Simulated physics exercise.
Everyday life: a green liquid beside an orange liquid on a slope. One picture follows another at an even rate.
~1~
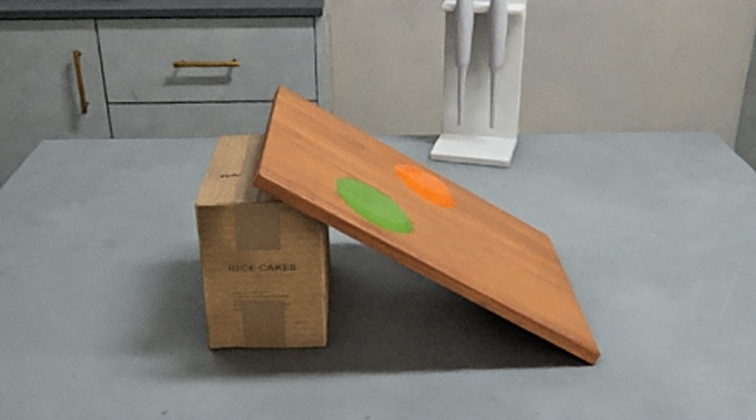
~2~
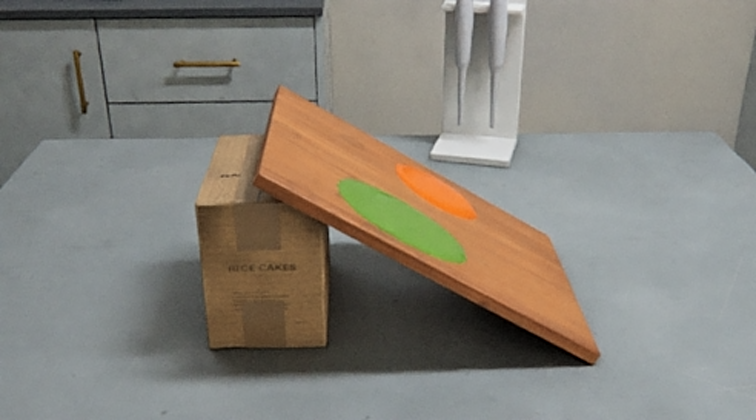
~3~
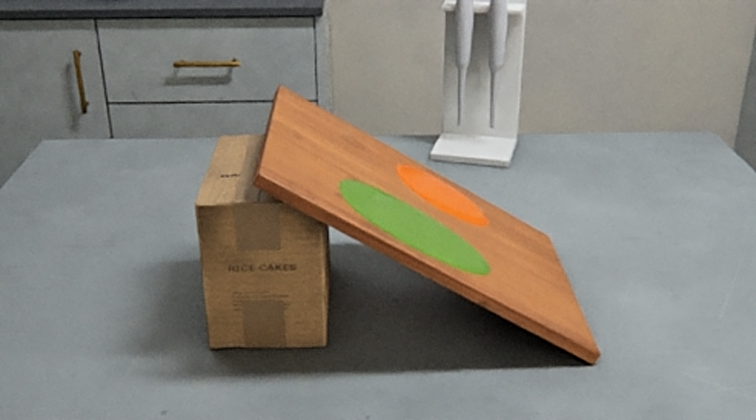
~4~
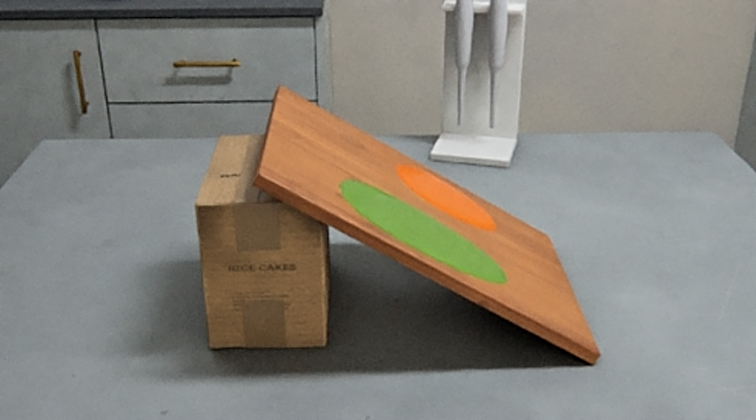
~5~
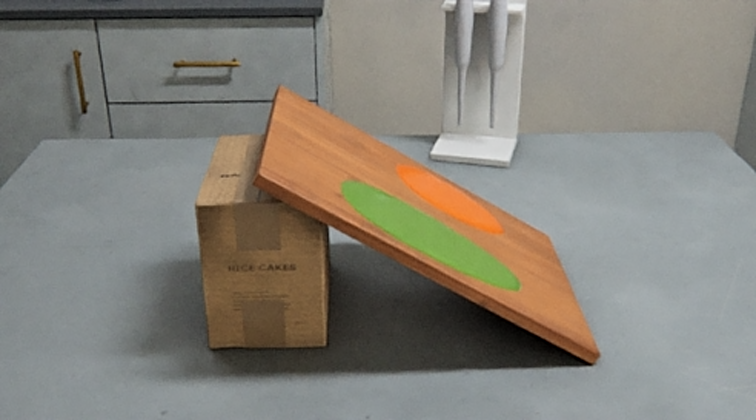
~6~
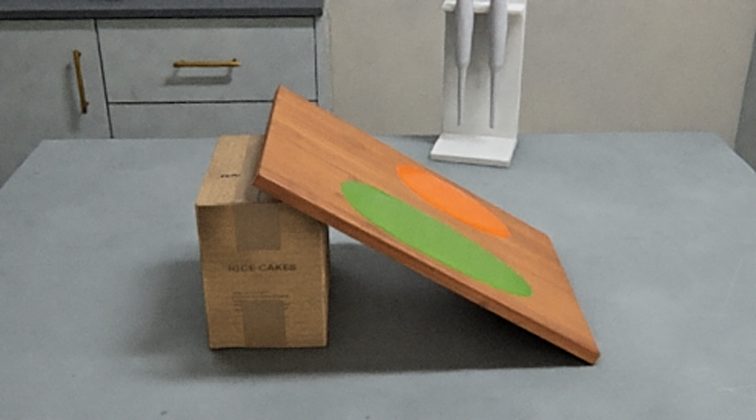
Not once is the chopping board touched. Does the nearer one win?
Yes: First to finish will be the one nearest the viewer, I think.
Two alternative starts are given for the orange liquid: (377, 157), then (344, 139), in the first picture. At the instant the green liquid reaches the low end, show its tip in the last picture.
At about (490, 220), and at (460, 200).
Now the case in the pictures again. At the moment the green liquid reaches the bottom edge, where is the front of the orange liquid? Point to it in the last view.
You'd find the leading point around (533, 244).
A moment on, the green liquid is close to the edge; the orange liquid is three quarters of the way down.
Further on, the green liquid is close to the edge; the orange liquid is close to the edge.
When it is over, the green liquid is at the low edge; the orange liquid is close to the edge.
